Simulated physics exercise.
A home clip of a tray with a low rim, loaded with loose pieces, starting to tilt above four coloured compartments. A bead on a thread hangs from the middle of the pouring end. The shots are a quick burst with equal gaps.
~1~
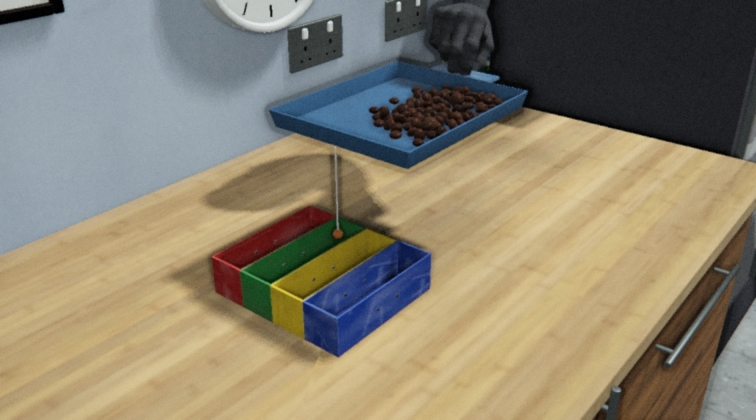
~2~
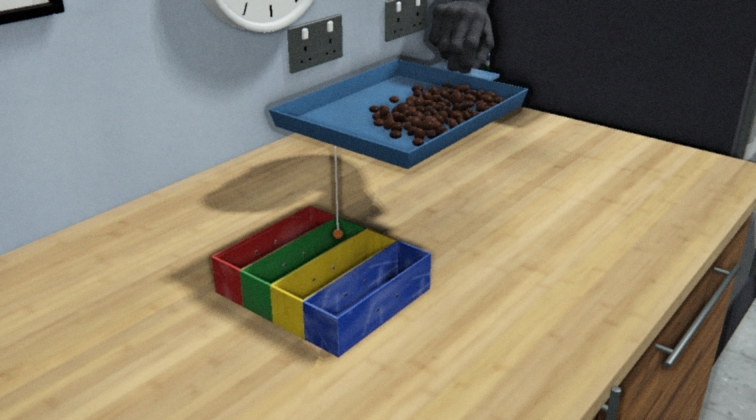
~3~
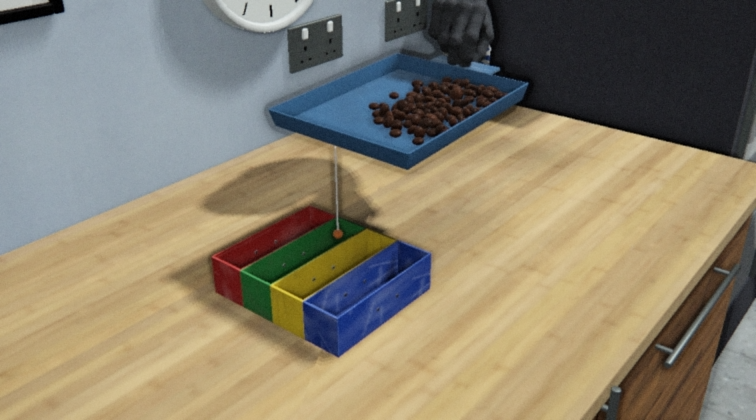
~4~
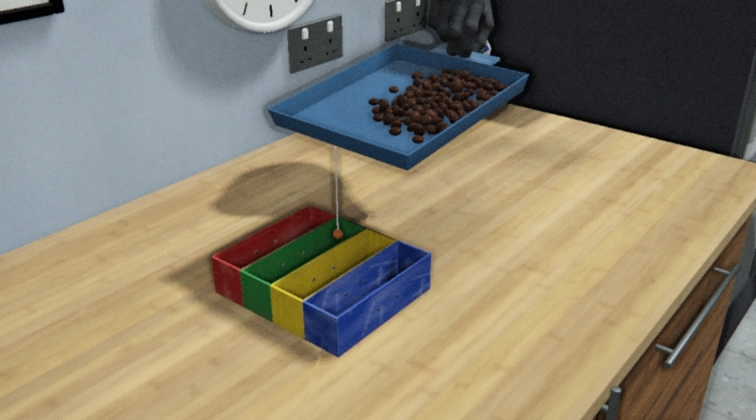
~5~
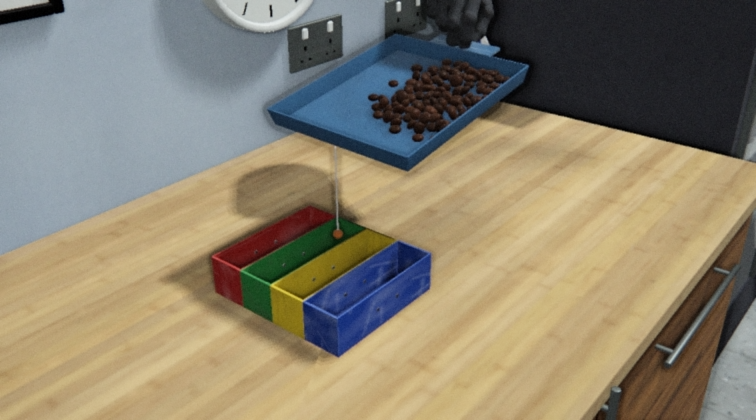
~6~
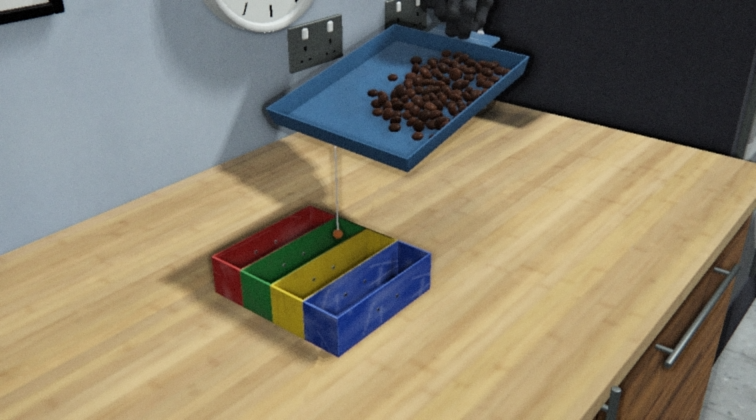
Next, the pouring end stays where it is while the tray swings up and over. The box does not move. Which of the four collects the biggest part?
Fullest: The blue cell.
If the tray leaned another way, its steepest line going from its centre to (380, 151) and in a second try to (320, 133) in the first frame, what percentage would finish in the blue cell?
Near 40 % and 0 %.
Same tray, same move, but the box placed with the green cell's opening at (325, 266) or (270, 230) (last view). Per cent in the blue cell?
Near 30 % and 20 %.
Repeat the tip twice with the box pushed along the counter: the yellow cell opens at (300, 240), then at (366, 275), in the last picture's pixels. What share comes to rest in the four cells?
In turn 20 and 100 in a hundred.
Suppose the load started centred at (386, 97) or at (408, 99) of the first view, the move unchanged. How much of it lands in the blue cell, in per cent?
In turn 40 and 30 in a hundred.
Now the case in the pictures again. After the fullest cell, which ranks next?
The runner-up: Yellow.
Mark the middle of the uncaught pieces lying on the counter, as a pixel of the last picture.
Roughly at (417, 354).
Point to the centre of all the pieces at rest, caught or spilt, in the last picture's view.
Roughly at (345, 319).
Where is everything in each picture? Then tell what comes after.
In the first frame, corners of the pouring end at (275, 109) and (408, 150), level; middle of the load at (438, 113), flat chocolate drops; bead on its thread at (338, 234); red cell at (228, 278); green cell at (257, 293); yellow cell at (288, 308); blue cell at (321, 325).
In the second frame, corners of the pouring end at (275, 109) and (408, 150), level; middle of the load at (438, 112).
In the third frame, corners of the pouring end at (274, 109) and (408, 151), tipped barely, lowest at the right corner; middle of the load at (438, 108).
In the fourth frame, corners of the pouring end at (274, 108) and (407, 152), tipped a little, lowest at the right corner; middle of the load at (438, 102).
In the fifth frame, corners of the pouring end at (273, 108) and (407, 154), tipped a little, lowest at the right corner; middle of the load at (437, 97).
In the sixth frame, corners of the pouring end at (272, 108) and (406, 155), tipped a little, lowest at the right corner; middle of the load at (437, 92); red cell at (228, 278); green cell at (257, 293); yellow cell at (288, 308); blue cell at (321, 325).
Soon after the last picture, tray tipped steeply; nearly all on the tray; a stray few falling or outside the box.
A little later, tray tipped right over; about half on the tray; a small part in the blue cell; a stray few in the yellow cell; about a quarter falling or outside the box.
Later still, tray tipped past a quarter turn; about a third in the blue cell; about a quarter in the yellow cell; a small part in the green cell; a stray few in the red cell; about a quarter falling or outside the box.
At rest, tray tipped past a quarter turn; about a third in the blue cell; about a quarter in the yellow cell; a small part in the green cell; a stray few in the red cell; about a quarter outside the box.
